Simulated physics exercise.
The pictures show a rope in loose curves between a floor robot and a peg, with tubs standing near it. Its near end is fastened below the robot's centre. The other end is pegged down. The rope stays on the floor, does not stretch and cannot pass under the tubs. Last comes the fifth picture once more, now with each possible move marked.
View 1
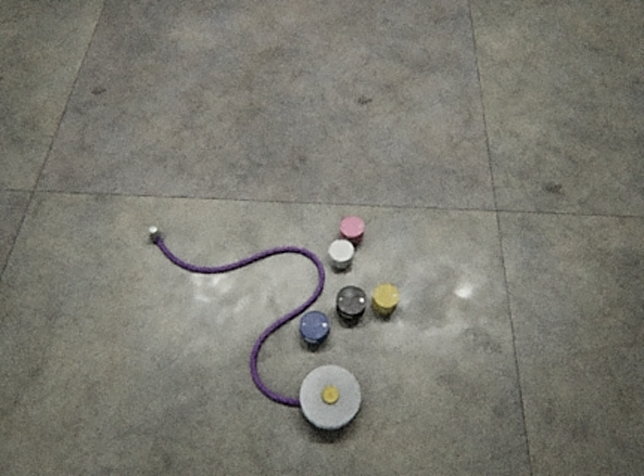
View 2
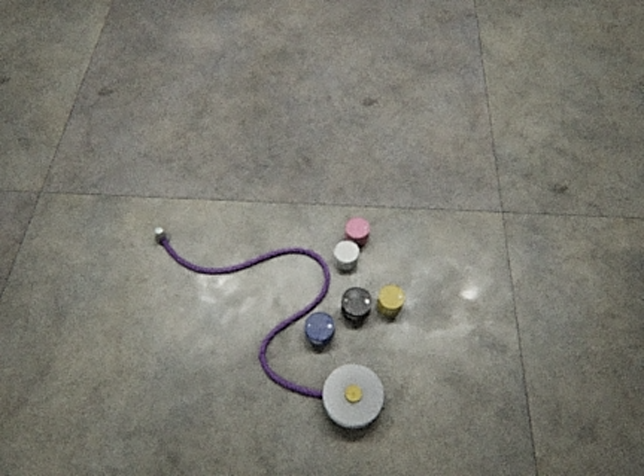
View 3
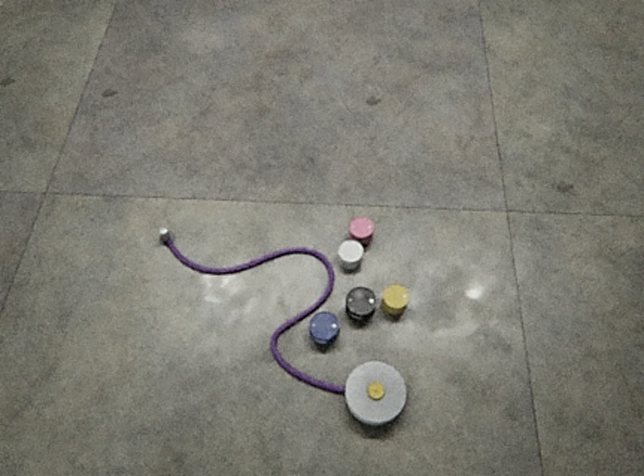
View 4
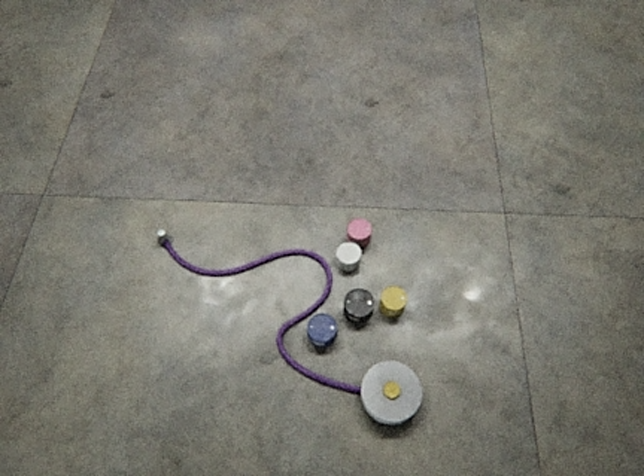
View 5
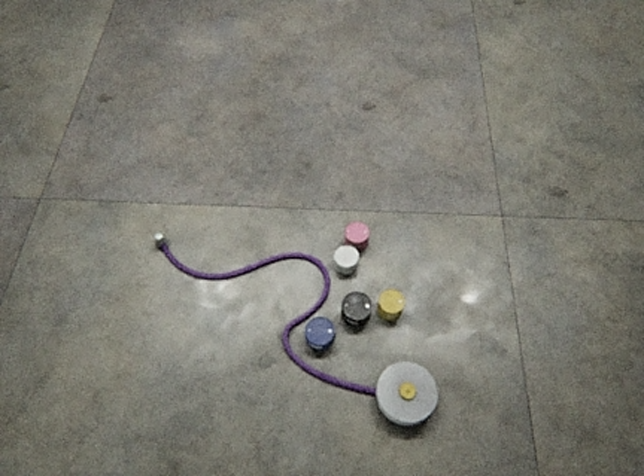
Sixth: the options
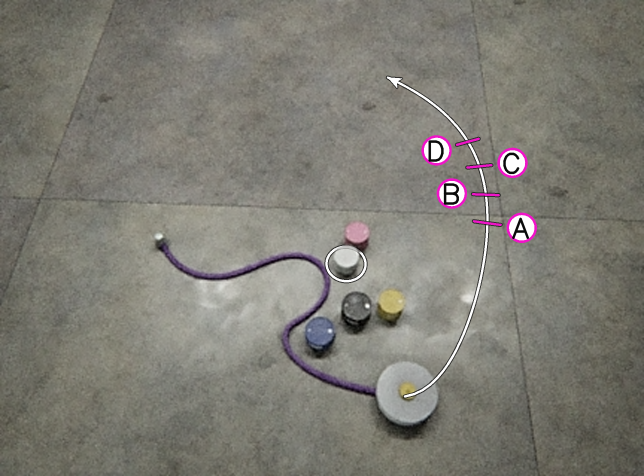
We see a round grey robot with a purple rope curving from it to a small peg, beside pink, white, black, yellow and blue tubs. The robot slides steadily a short way right, drawing the rope's near end along.
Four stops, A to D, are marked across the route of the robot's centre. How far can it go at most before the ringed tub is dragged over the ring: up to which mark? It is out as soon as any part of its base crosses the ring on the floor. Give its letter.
B is the last safe stop.
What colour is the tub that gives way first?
Blue.
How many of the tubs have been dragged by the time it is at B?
Three.
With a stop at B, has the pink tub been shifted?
No.
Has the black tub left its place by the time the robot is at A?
No.
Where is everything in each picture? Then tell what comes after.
In the first picture, peg (155, 234); yellow tub (385, 299); black tub (351, 303).
In the second picture, robot (353, 396); white tub (346, 255).
In the third picture, robot (375, 393); pink tub (361, 232).
In the fourth picture, robot (391, 393); yellow tub (393, 302).
In the fifth picture, robot (406, 394); white tub (346, 260); blue tub (320, 334); pink tub (357, 237).
On the copy, A at (487, 223); B at (486, 195); C at (479, 166); D at (468, 142); the ring at (346, 264); the route from (405, 396) via (487, 210) to (388, 78).
On B. First, robot (467, 328); white tub (346, 260).
Then, robot (487, 250); white tub (346, 260).
Finally, robot (488, 190); yellow tub (380, 275); black tub (355, 286); white tub (346, 260); blue tub (326, 287); the white tub is still in its ring.
By contrast, A is safe but short; C drags the ringed tub to (335, 245); D drags the ringed tub to (328, 228).
